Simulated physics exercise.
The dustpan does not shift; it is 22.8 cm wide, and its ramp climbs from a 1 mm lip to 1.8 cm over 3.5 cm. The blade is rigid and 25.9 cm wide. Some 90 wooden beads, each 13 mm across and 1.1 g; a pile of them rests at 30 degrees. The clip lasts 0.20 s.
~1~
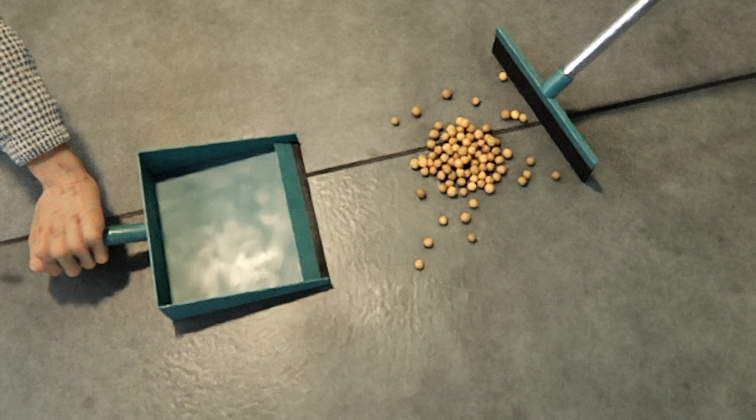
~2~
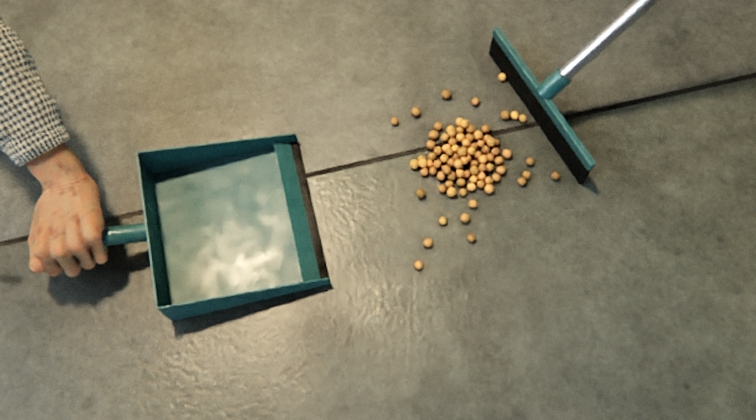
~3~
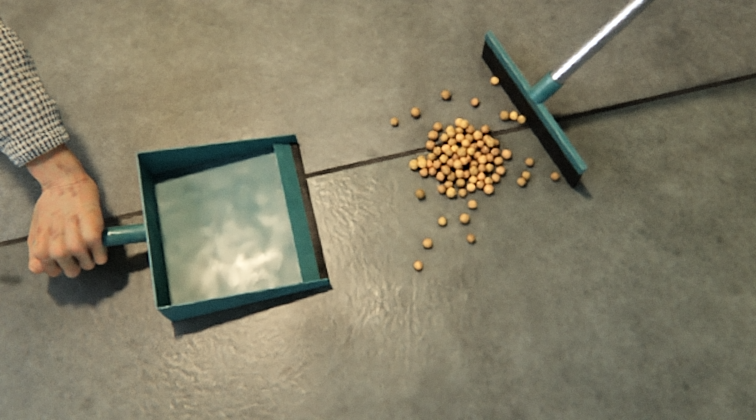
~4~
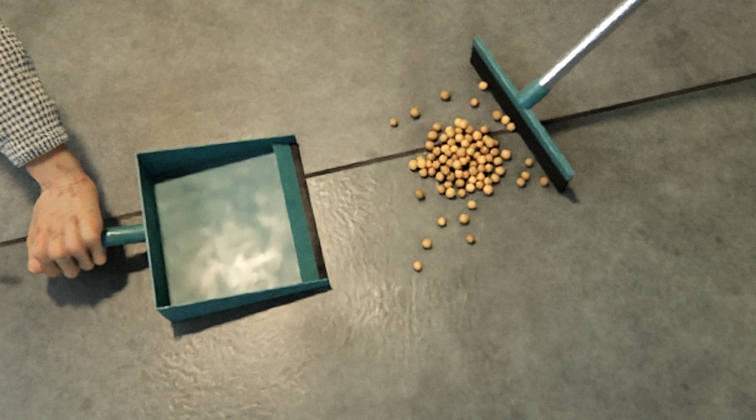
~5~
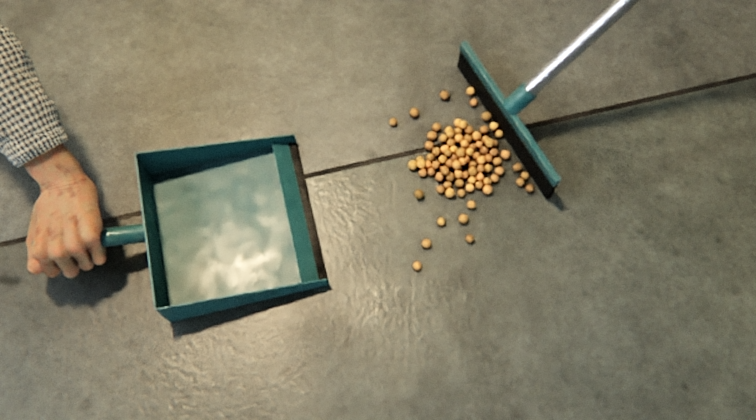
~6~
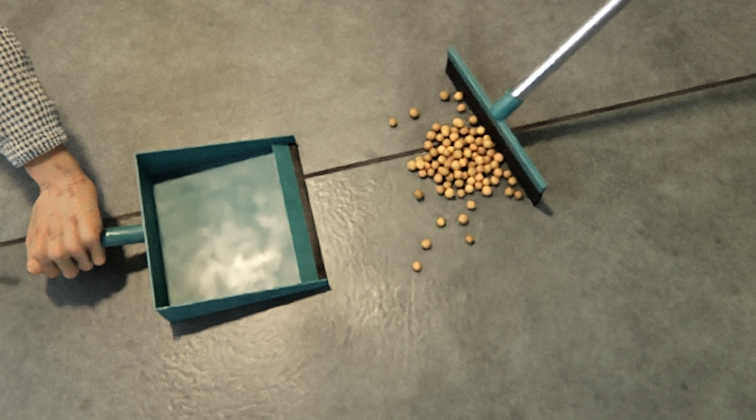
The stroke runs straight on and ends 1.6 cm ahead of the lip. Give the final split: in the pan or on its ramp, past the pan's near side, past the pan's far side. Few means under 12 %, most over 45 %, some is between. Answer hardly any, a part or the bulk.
In the pan or on its ramp: A part; past the pan's near side: A part; past the pan's far side: Hardly any.
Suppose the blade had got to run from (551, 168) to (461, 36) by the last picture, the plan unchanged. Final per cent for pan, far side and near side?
Pan 0, far 10, near 0.
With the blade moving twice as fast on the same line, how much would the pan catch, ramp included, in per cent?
In that case some 35 per cent.
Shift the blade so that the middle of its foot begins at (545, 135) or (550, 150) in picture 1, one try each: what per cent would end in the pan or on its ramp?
About 20 and 15 per cent.
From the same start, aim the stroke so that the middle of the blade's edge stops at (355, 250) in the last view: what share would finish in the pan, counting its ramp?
Some 15 per cent.
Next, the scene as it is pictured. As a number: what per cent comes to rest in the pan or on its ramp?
Roughly 20 per cent.
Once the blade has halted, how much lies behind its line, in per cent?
Some 5 per cent.
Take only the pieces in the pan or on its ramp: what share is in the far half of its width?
About 60 per cent.
Then, 0.24 s after the last picture, middle of the blade 17 cm from the lip; 0 % over the lip, far side 5 %, near side 0 %.
Then, 0.40 s after the last picture, middle of the blade 9 cm from the lip; 0 % over the lip, far side 0 %, near side 10 %.
Then, 0.68 s after the last picture, middle of the blade 5 cm from the lip; 20 % over the lip, far side 0 %, near side 20 %.
In the end, pan 20 %, near side 20 %, far side 0 %, in front of the lip or behind the blade 60 %.
